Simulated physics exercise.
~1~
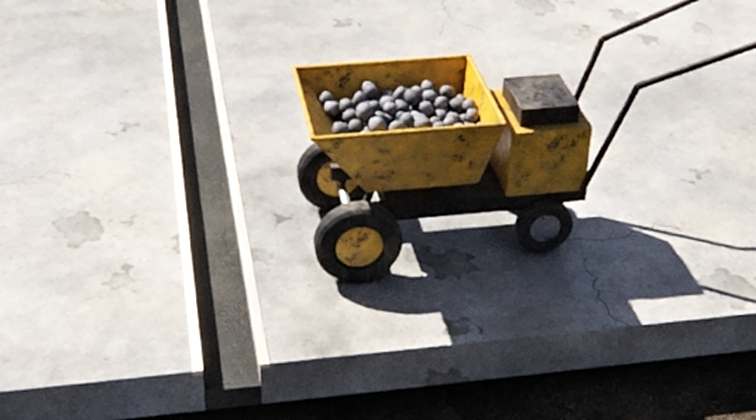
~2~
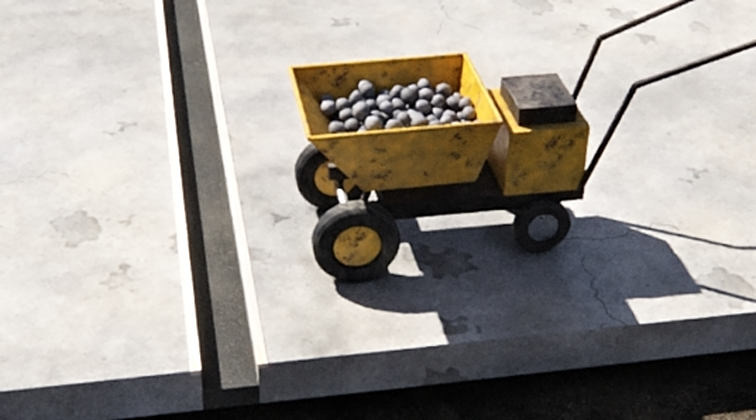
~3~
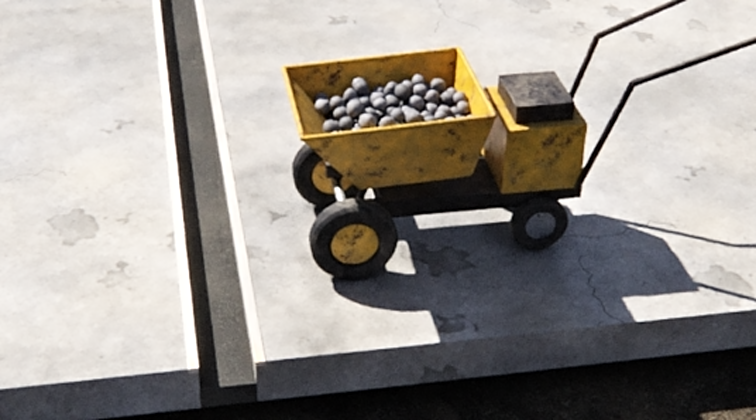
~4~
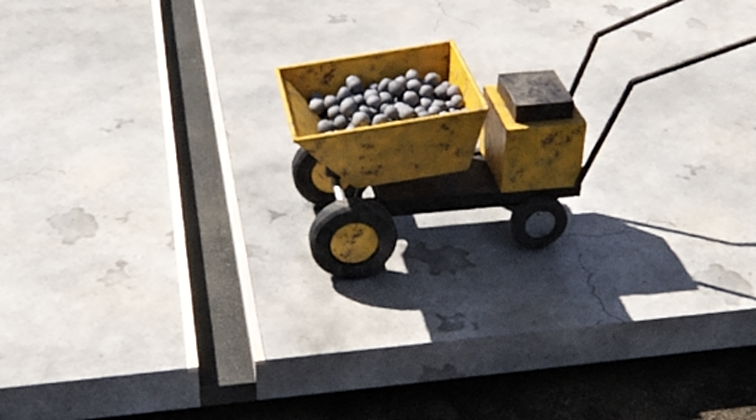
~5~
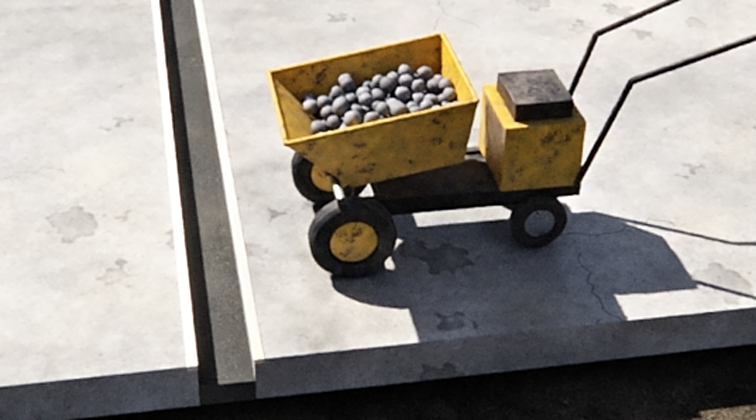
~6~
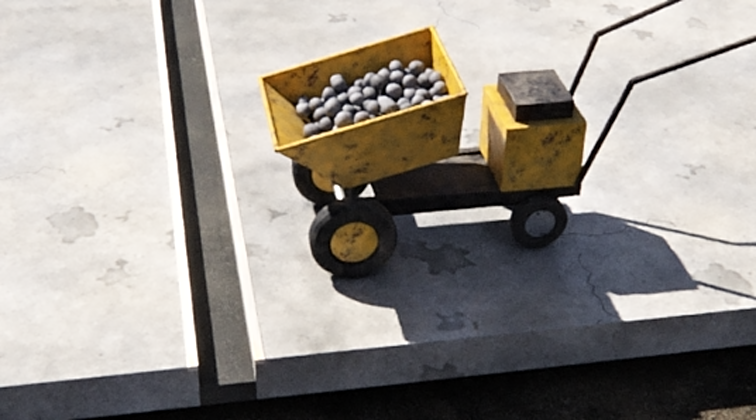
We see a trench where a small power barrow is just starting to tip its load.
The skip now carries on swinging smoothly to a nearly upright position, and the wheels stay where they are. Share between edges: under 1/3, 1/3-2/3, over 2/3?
At least one third, at most two thirds.
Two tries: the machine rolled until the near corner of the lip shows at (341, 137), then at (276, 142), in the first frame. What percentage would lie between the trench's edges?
Close to 70 in a hundred, and close to 0 in a hundred.
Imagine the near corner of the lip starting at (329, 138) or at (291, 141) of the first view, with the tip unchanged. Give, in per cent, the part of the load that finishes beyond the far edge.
30 % for the first, 70 % for the second.
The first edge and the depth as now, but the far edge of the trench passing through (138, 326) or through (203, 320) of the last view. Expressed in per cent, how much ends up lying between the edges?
Estimated share: Try 1 approx. 100 in a hundred, try 2 approx. 30 in a hundred.
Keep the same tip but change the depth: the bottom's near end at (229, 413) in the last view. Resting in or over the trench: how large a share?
Estimate: Approx. 60 %.
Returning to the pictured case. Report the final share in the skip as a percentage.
Some 0 in a hundred.
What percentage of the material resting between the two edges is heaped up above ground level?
Something like 35 in a hundred.
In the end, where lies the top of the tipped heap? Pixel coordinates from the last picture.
Close to (180, 221).
Just after the last frame, skip tipped well over; every one in the skip.
A moment on, skip tipped steeply; almost all in the skip; about a tenth in or heaped over the trench; just a few beyond it; just a few falling.
Further on, skip tipped right over; roughly a quarter in the skip; roughly a third in or heaped over the trench; roughly a third beyond it.
When it is over, skip tipped right over; just a few in the skip; roughly half in or heaped over the trench; roughly half beyond it.
